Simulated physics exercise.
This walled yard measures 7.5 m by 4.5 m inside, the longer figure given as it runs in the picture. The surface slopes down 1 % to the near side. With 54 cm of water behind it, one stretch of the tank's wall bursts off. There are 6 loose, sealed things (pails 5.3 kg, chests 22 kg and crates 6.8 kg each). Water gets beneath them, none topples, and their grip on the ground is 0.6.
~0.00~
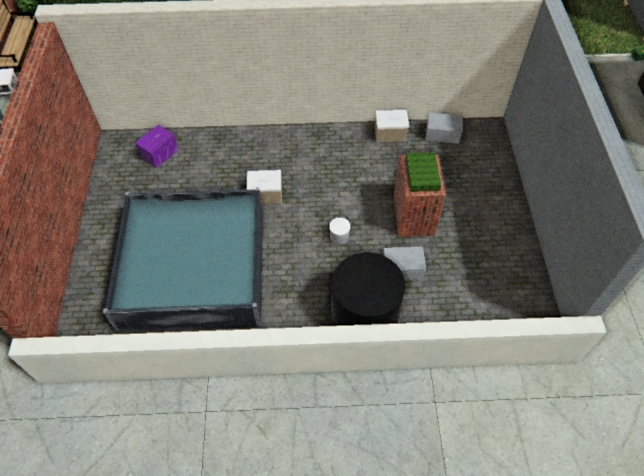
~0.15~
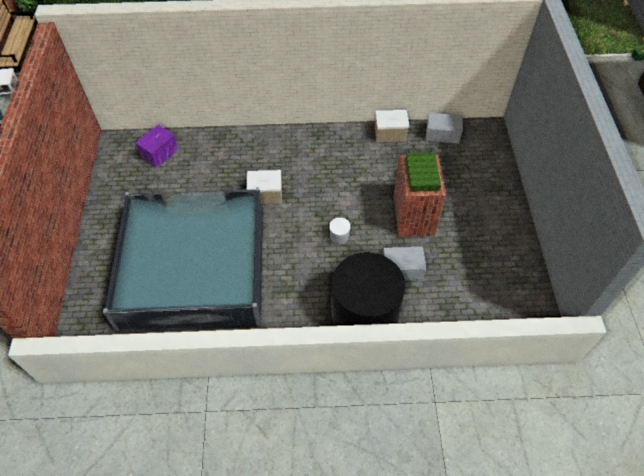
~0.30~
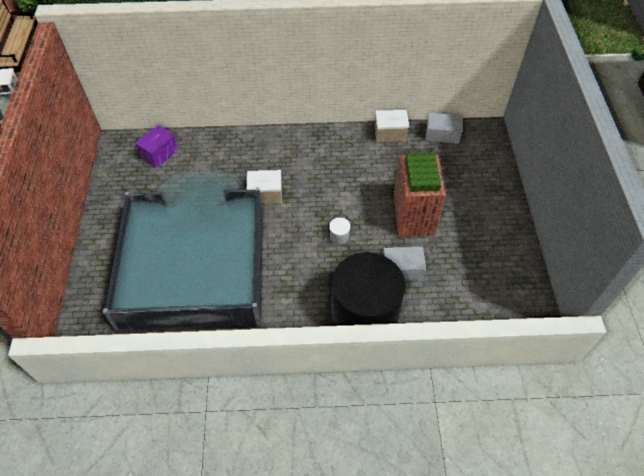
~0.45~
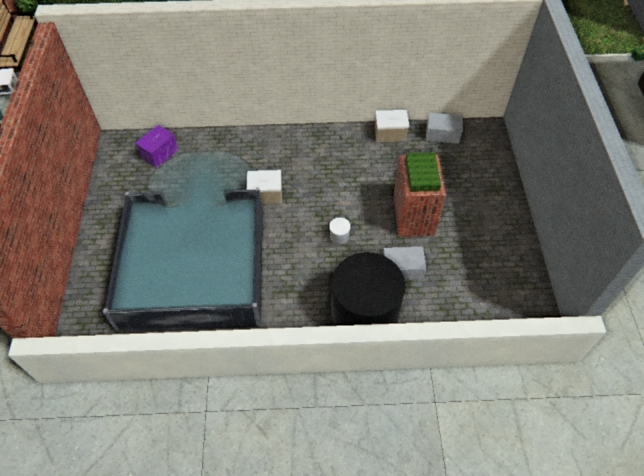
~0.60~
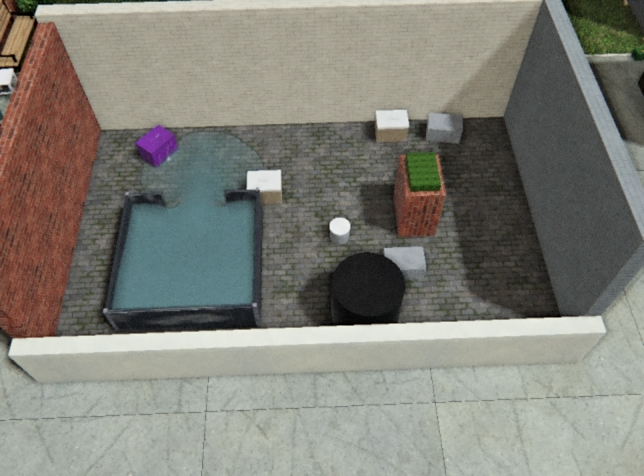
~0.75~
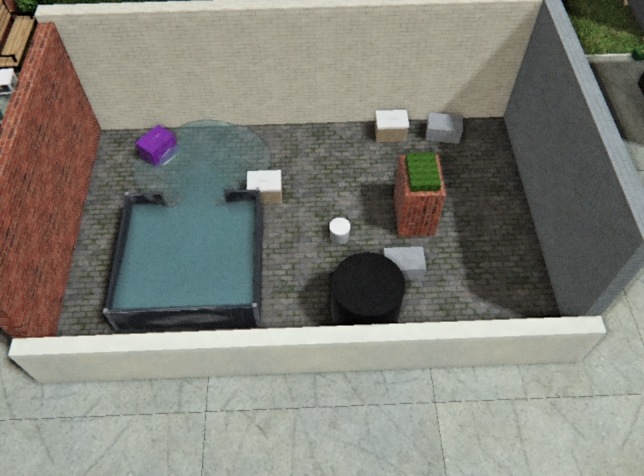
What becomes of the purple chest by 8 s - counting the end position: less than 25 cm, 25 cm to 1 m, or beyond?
Purple chest gets carried off.
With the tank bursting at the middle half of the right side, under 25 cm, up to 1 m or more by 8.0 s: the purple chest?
In that case the purple chest holds its place.
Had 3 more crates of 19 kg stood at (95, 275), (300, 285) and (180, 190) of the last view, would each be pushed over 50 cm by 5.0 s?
In turn: More, short of it, past it.
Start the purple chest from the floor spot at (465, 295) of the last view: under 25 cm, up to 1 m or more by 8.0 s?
It holds its place.
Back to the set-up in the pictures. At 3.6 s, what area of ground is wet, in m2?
Roughly 21 m2.
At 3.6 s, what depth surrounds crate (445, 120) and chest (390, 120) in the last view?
About 5 and 6 cm.
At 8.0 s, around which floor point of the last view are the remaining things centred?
Around (346, 224).
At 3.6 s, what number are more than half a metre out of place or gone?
I count 2.
After 1.6 s the purple chest is near (113, 127), 0.8 m from its start, aground; 0 afloat.
After 3.6 s the purple chest is near (105, 208), 1.6 m from its start, aground; 0 afloat.
After 5.6 s the purple chest is near (77, 319), 3.5 m from its start, afloat; 2 afloat.
After 8.0 s the purple chest is near (87, 329), 3.6 m from its start, aground; 2 afloat.
